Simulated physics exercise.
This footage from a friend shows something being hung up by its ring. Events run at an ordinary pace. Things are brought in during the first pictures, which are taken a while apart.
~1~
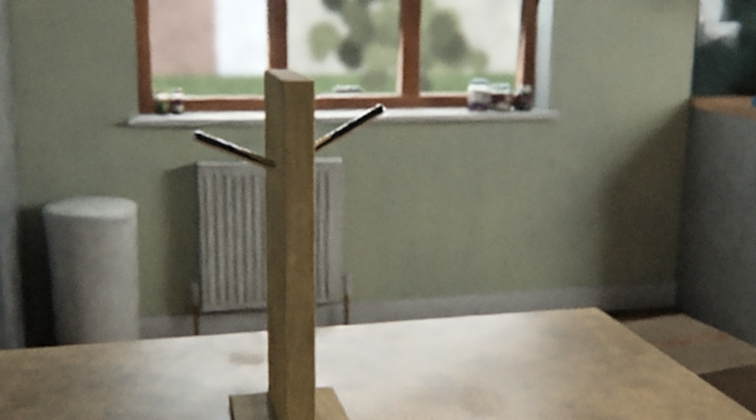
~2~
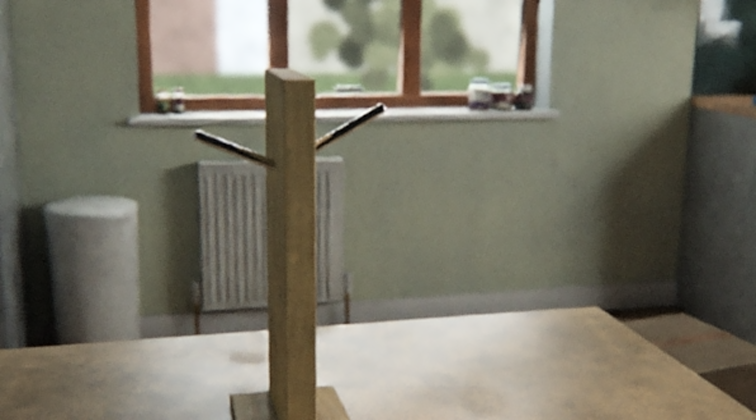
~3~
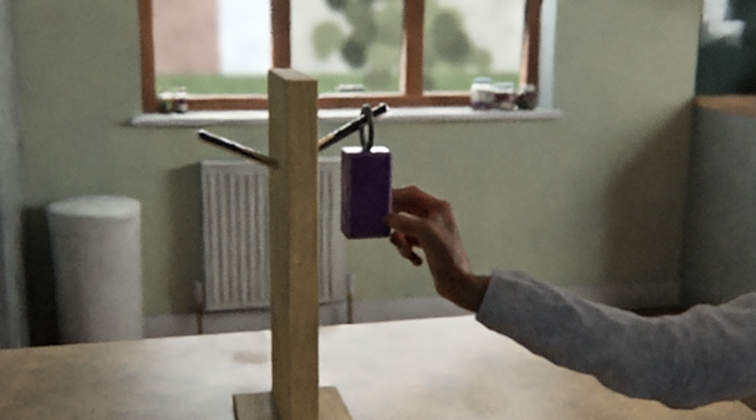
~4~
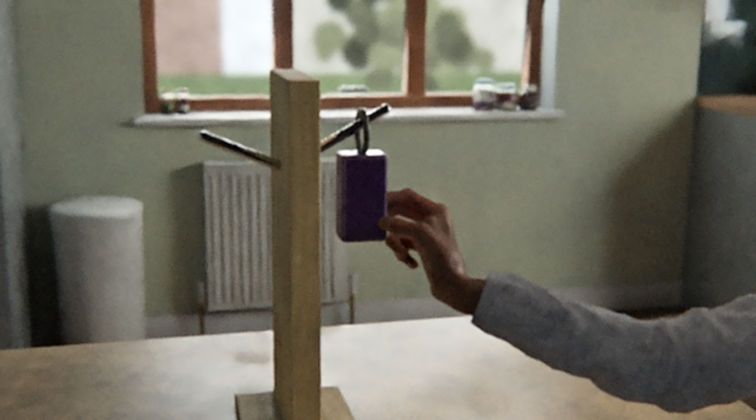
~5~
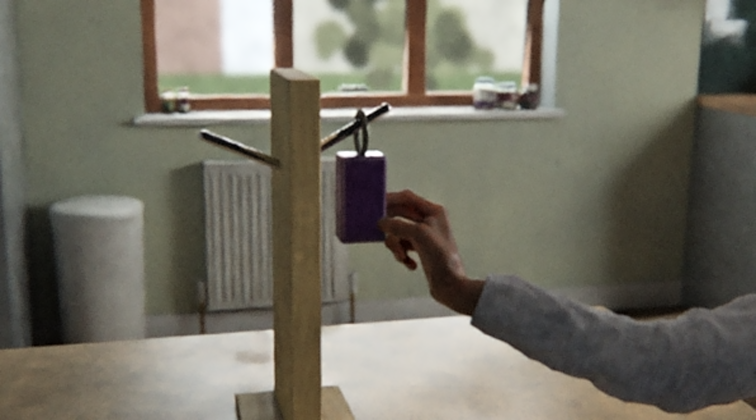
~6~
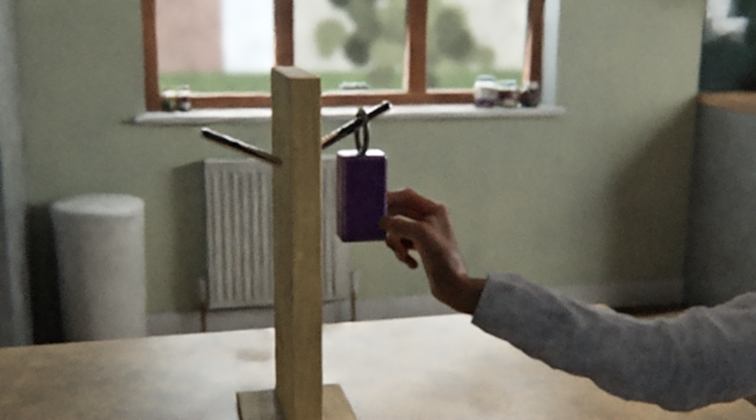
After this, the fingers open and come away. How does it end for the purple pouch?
The purple pouch is left hanging.
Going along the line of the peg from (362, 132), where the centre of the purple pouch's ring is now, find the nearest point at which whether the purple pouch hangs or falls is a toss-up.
I'd put the tipping spot at around (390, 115).
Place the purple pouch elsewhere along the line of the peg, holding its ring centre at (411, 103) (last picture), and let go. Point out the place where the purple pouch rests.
It'd end up somewhere close to (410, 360).
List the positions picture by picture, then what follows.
The first frame shows peg stand (291, 258).
The second frame shows peg stand (292, 257).
The third frame shows still on the way; purple pouch (366, 171); peg stand (294, 257).
The fourth frame shows still on the way; purple pouch (362, 174); peg stand (296, 257).
The fifth frame shows still on the way; purple pouch (360, 175); peg stand (297, 256).
The sixth frame shows in place, still held; purple pouch (361, 174); peg stand (298, 254).
Then, 0.18 s on from there, purple pouch turned 20° from its first pose near (341, 196).
In the end, the purple pouch hangs there, near (341, 195).
